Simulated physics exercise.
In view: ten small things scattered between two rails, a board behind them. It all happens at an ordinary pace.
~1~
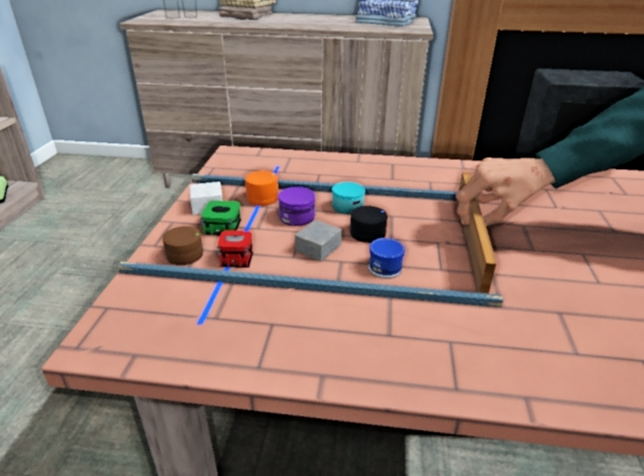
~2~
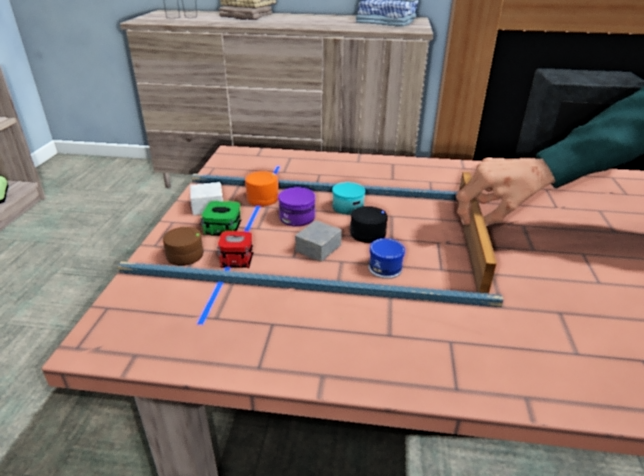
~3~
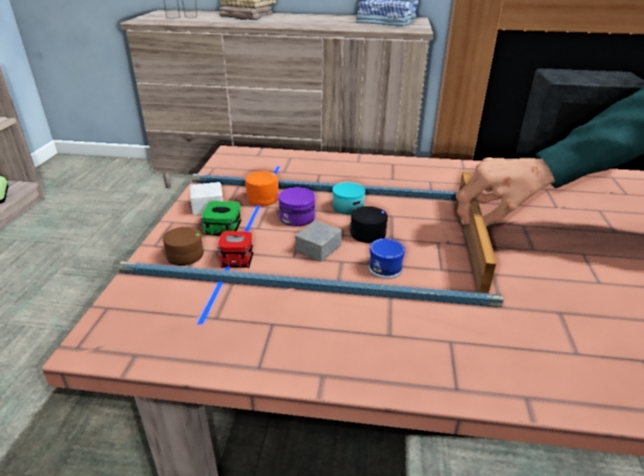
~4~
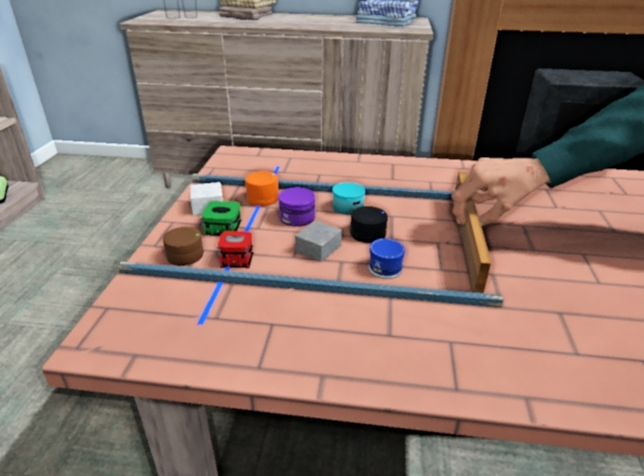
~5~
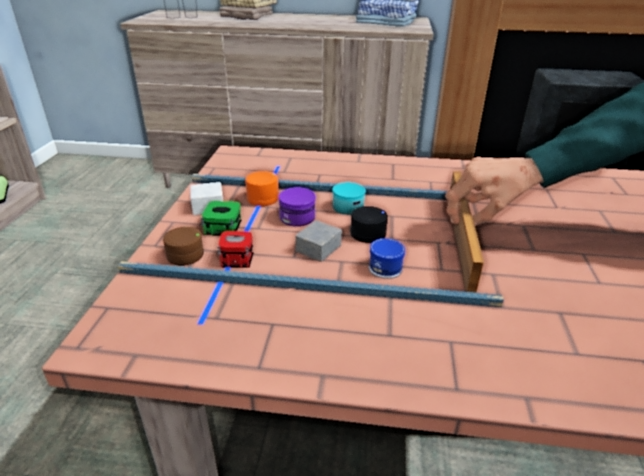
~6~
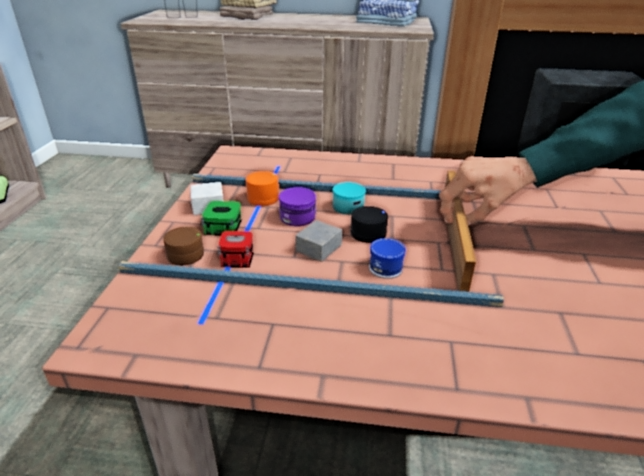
In the video, ten small colourful objects sit between two blue rails on a wooden table, crossed by a blue tape line. A hand at right holds an upright board still, then slides it slightly left while the objects stay put.
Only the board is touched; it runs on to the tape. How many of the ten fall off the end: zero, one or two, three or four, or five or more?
As it turns out, the number that fall off is zero.
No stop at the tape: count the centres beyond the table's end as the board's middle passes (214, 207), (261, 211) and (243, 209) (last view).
In that order 2, 0 and 0.
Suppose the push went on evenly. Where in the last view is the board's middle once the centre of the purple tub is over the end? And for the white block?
About (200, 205), and (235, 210) for the other.
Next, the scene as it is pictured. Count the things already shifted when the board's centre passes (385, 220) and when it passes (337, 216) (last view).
At the one place 2, at the other 5.
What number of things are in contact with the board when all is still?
That makes 3.
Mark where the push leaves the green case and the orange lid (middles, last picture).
Near (197, 215) and (222, 181).
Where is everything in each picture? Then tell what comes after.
In the first frame, white block (207, 199); brown lid (183, 245); green case (222, 218); board (473, 227); tape (249, 226).
In the second frame, brown lid (184, 246); board (474, 227).
In the third frame, green case (222, 219); purple tub (297, 207).
In the fourth frame, white block (207, 199); grey block (318, 240).
In the fifth frame, brown lid (184, 246); orange lid (262, 189).
In the sixth frame, white block (207, 198); brown lid (184, 246); green case (223, 219); board (457, 225); tape (249, 226).
A little later, none off yet; white block at rest near (207, 198); brown lid at rest near (184, 246); green case at rest near (223, 219).
When it is over, the number that fall off is zero.
